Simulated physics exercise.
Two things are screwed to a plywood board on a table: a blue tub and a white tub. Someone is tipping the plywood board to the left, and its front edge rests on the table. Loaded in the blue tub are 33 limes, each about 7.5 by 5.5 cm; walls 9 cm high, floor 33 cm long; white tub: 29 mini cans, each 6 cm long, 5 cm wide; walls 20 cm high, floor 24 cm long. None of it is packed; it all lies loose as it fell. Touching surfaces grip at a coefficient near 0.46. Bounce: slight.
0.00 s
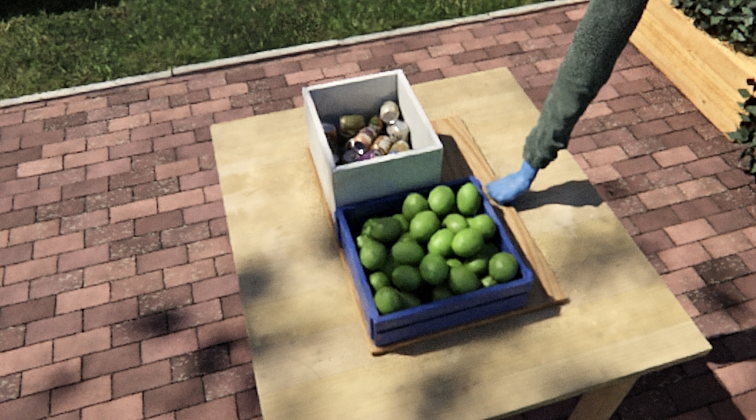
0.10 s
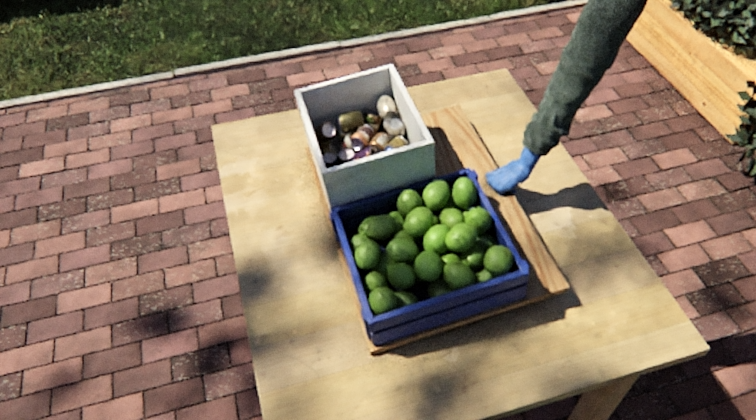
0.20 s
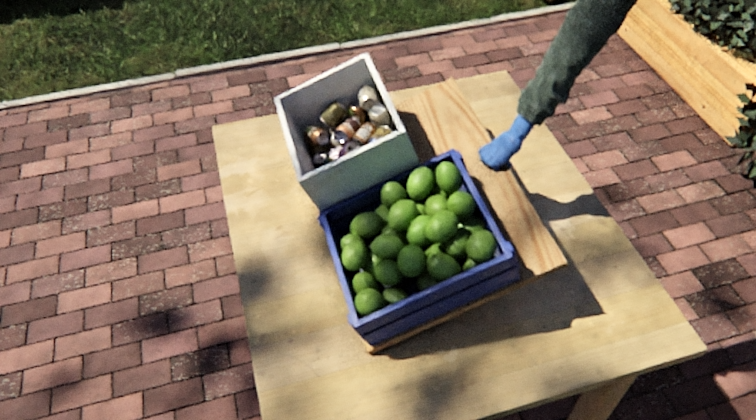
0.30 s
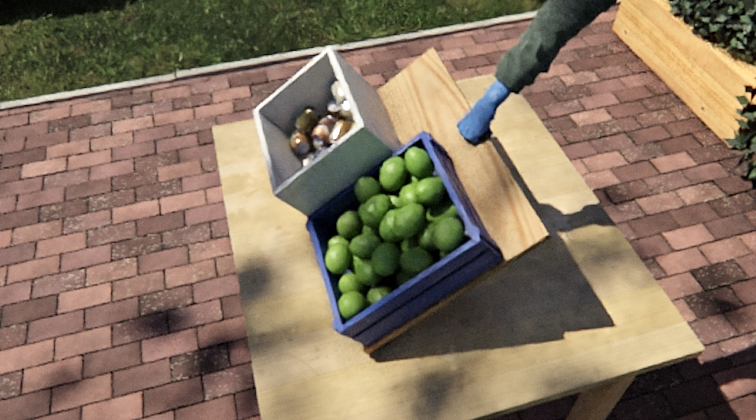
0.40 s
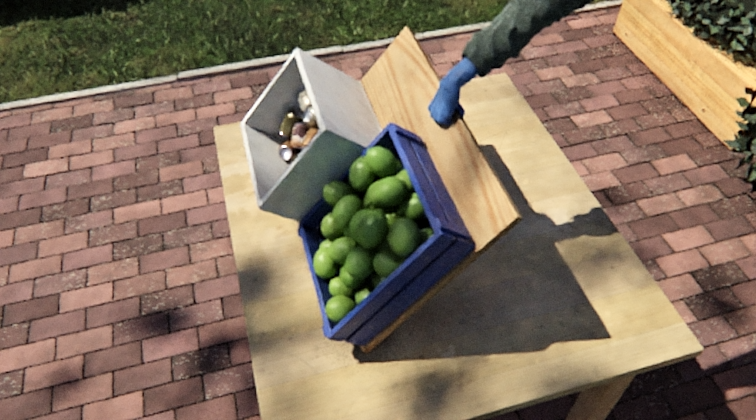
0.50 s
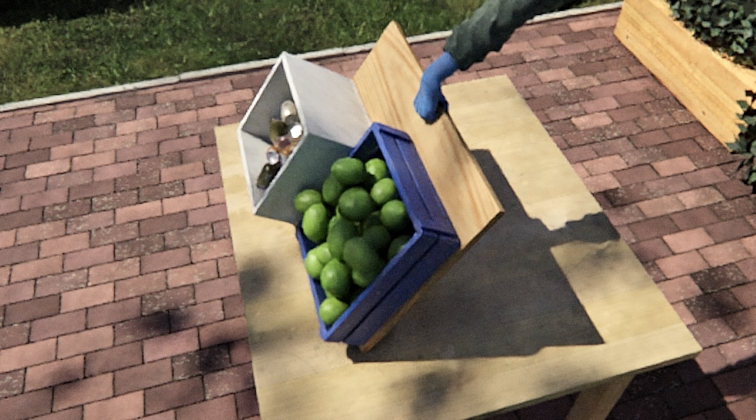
To begin with, a blue tub heaped with limes and a white tub of mini cans sit on a plywood board lying flat on a table, a blue-gloved hand at its right edge. The hand then raises that edge, tilting the board and both tubs steeply to the left, with everything still inside.
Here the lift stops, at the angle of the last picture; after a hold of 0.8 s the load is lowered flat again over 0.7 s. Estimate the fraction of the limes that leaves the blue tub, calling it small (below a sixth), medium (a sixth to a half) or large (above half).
The fraction is medium.
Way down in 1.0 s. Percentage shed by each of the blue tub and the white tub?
Blue tub 40, white tub 0 per cent.
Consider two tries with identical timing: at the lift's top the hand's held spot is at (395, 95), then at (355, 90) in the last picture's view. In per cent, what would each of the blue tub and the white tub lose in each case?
First try, then second: The blue tub sheds 60 then 80 per cent, and the white tub sheds 10 then 20 per cent.
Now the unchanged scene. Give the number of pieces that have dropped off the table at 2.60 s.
It comes to near 8.
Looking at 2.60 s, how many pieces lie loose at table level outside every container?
About 5.
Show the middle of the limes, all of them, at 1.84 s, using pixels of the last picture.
At about (368, 269).
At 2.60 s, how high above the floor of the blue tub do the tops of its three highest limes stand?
About 12 cm.
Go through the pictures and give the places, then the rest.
In the first picture (each is followed by its nearest rim corner in this view), blue tub, (381, 319); white tub, (337, 169); 0° from level; none out.
Blue tub, (374, 319); white tub, (327, 171); 6° from level, in the second picture.
Blue tub, (359, 322); white tub, (303, 178); 19° from level, in the third picture.
Blue tub, (343, 328); white tub, (277, 190); 36° from level, in the fourth picture.
Blue tub, (331, 333); white tub, (261, 203); 49° from level, in the fifth picture.
Blue tub, (327, 335); white tub, (255, 209); 55° from level; none out, in the sixth picture.
After 0.84 s, tilt 55°; blue tub 26 in, 7 out and white tub 29 in, 0 out.
After 1.26 s, tilt 55°; blue tub 24 in, 9 out and white tub 29 in, 0 out.
After 1.84 s, tilt 7°; blue tub 20 in, 13 out and white tub 29 in, 0 out.
Final count (at 2.60 s), blue tub 20 in, 13 out and white tub 29 in, 0 out. Asked share, 13 of 33, 39 per cent.
